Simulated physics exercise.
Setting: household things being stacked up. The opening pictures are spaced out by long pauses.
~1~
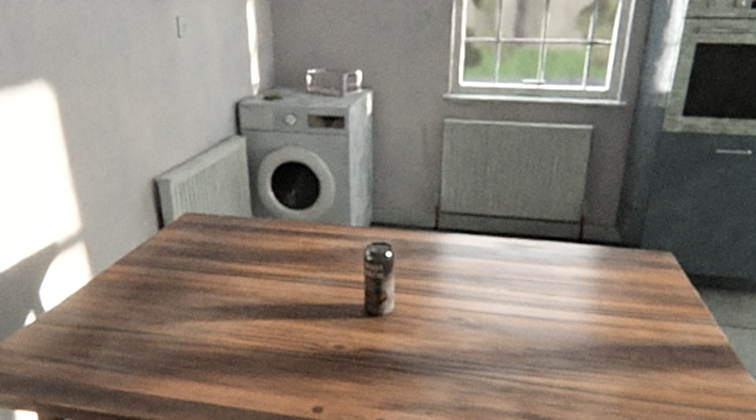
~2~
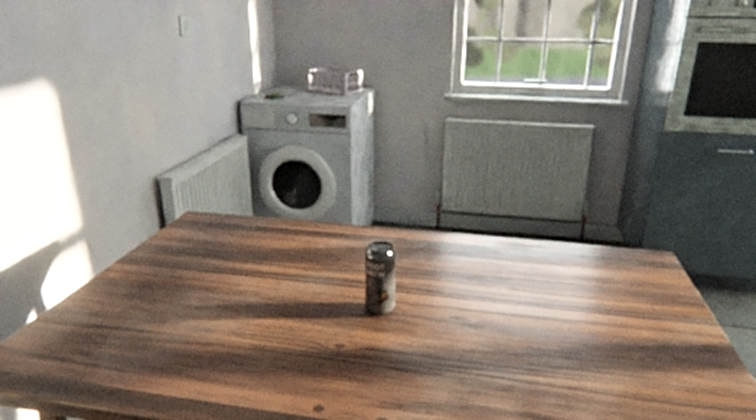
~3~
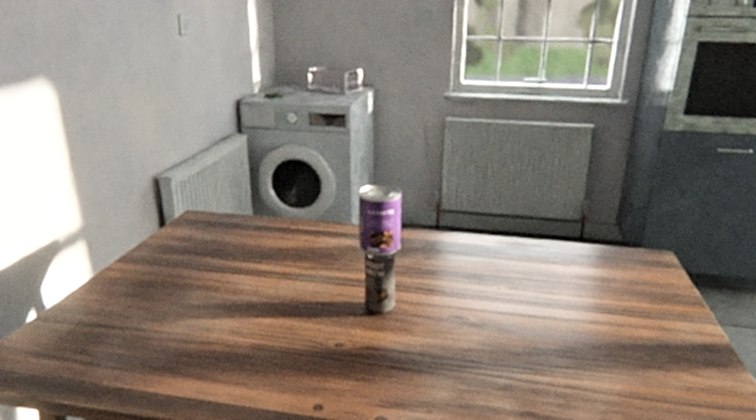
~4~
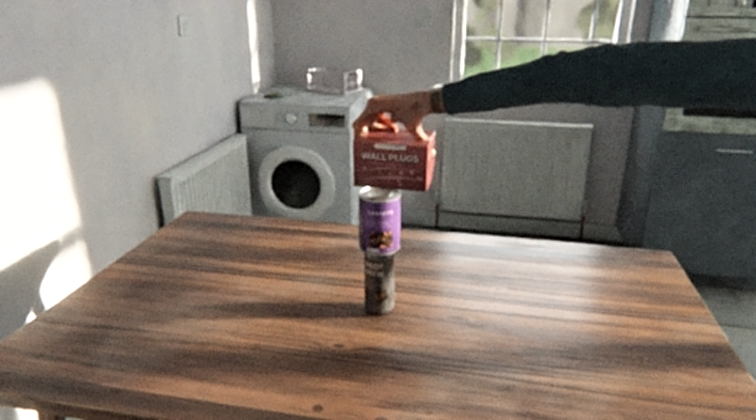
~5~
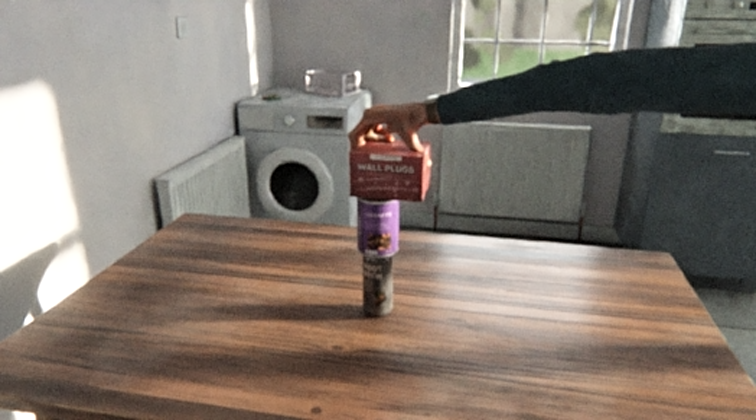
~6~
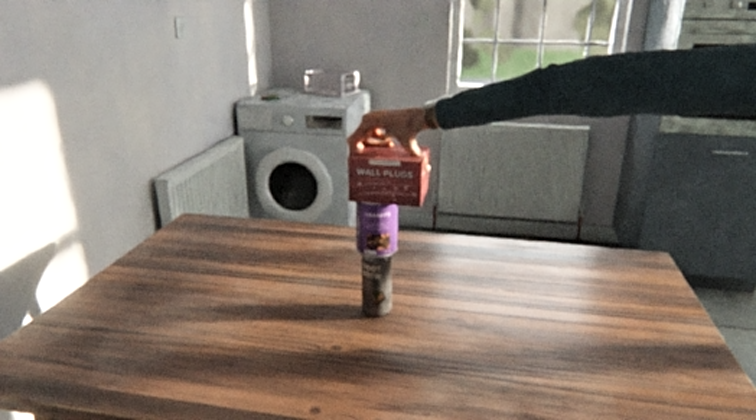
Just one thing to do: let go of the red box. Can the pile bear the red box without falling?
Yes - none of it tumbles.
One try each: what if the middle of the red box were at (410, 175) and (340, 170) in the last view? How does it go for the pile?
Topples over, then topples over.
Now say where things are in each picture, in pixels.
In the first frame, the last thing is not in view yet; grey can (379, 280).
In the second frame, the last thing is not in view yet; grey can (380, 279).
In the third frame, the last thing is not in view yet; grey can (380, 278).
The fourth frame shows still above its spot; red box (395, 158); grey can (379, 279).
The fifth frame shows still above its spot; red box (391, 169); grey can (378, 280).
The sixth frame shows set down, still held; red box (390, 174); grey can (377, 280).
Then, 0.50 s after the last picture, nothing has stirred.
Then, 1.30 s after the last picture, red box resting near (390, 174).
At rest, all 3 in place. Seen from the same camera at the end, red box near (390, 174). The pile holds.
